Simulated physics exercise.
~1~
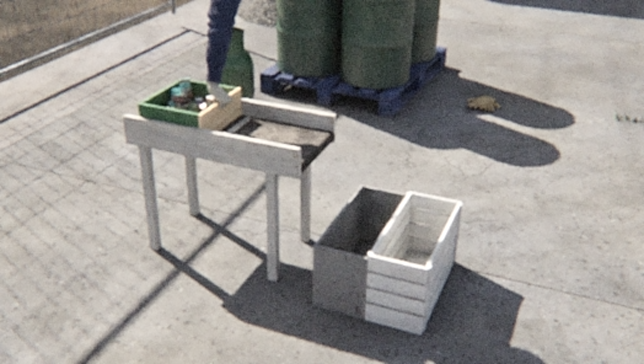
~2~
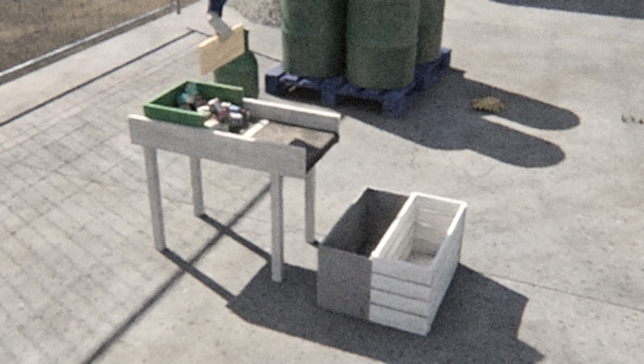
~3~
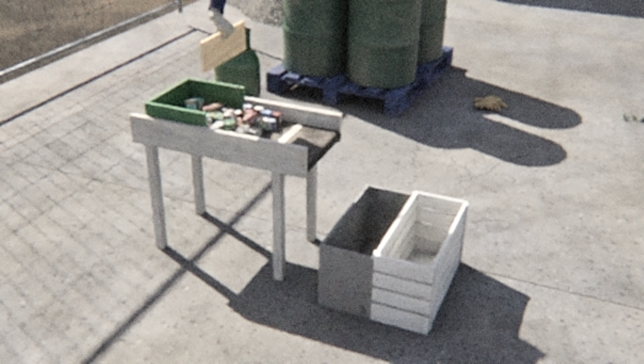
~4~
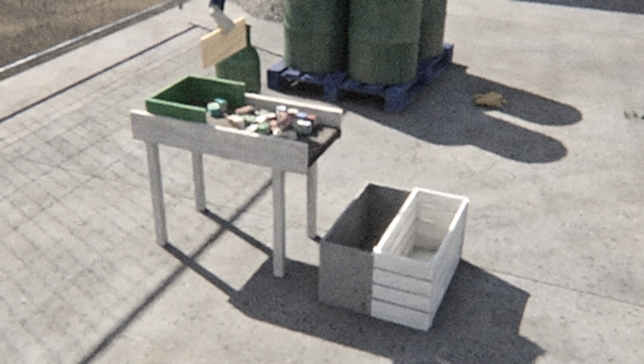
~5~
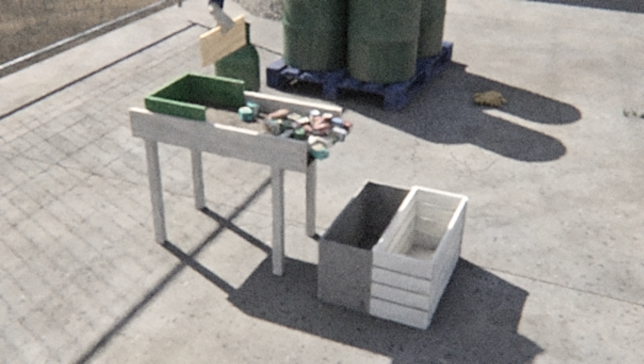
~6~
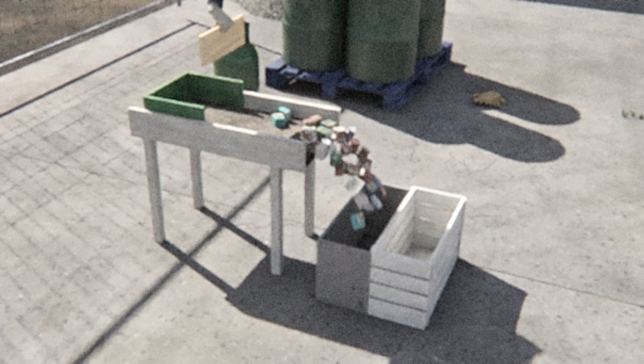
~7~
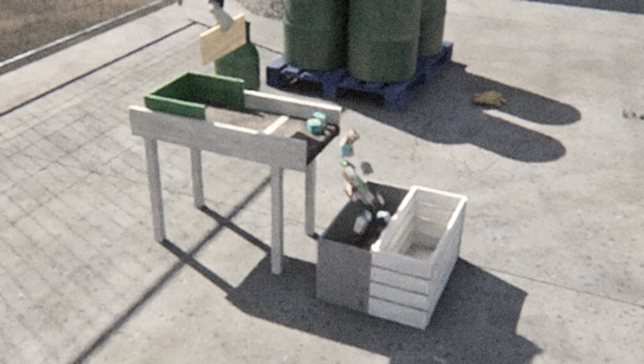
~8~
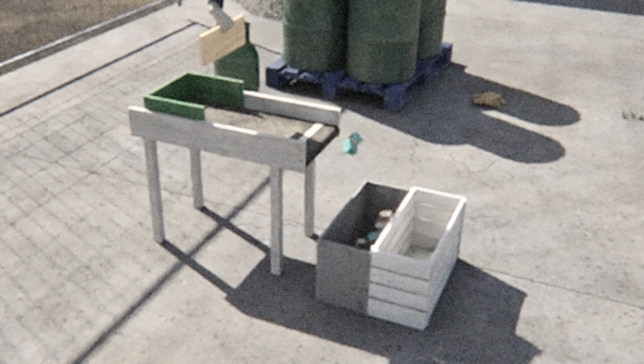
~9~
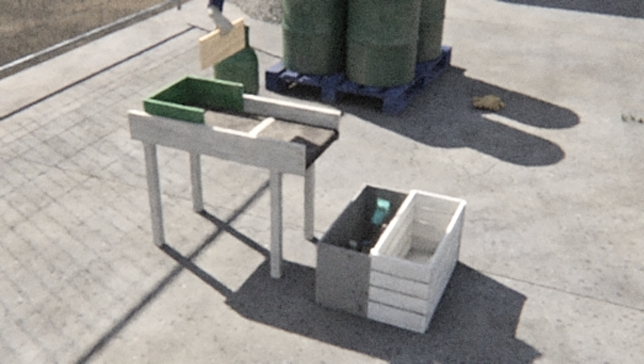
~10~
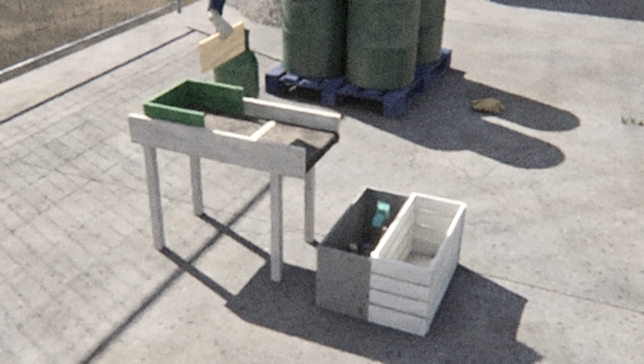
A jumble of small cartons sits in a green pen on a pale, long-legged belt table, seen from above by a slightly swaying camera on a sunlit concrete yard. Green barrels on a blue pallet stand behind, and a grey tote and a white slatted box wait at the lower right. An arm at the top lifts a wooden gate from the pen and holds it up. The cartons ride right along the dark belt, then spill off its end in a tumbling stream. They drop into the grey tote, a teal one among the last, leaving the belt bare and the white box empty.
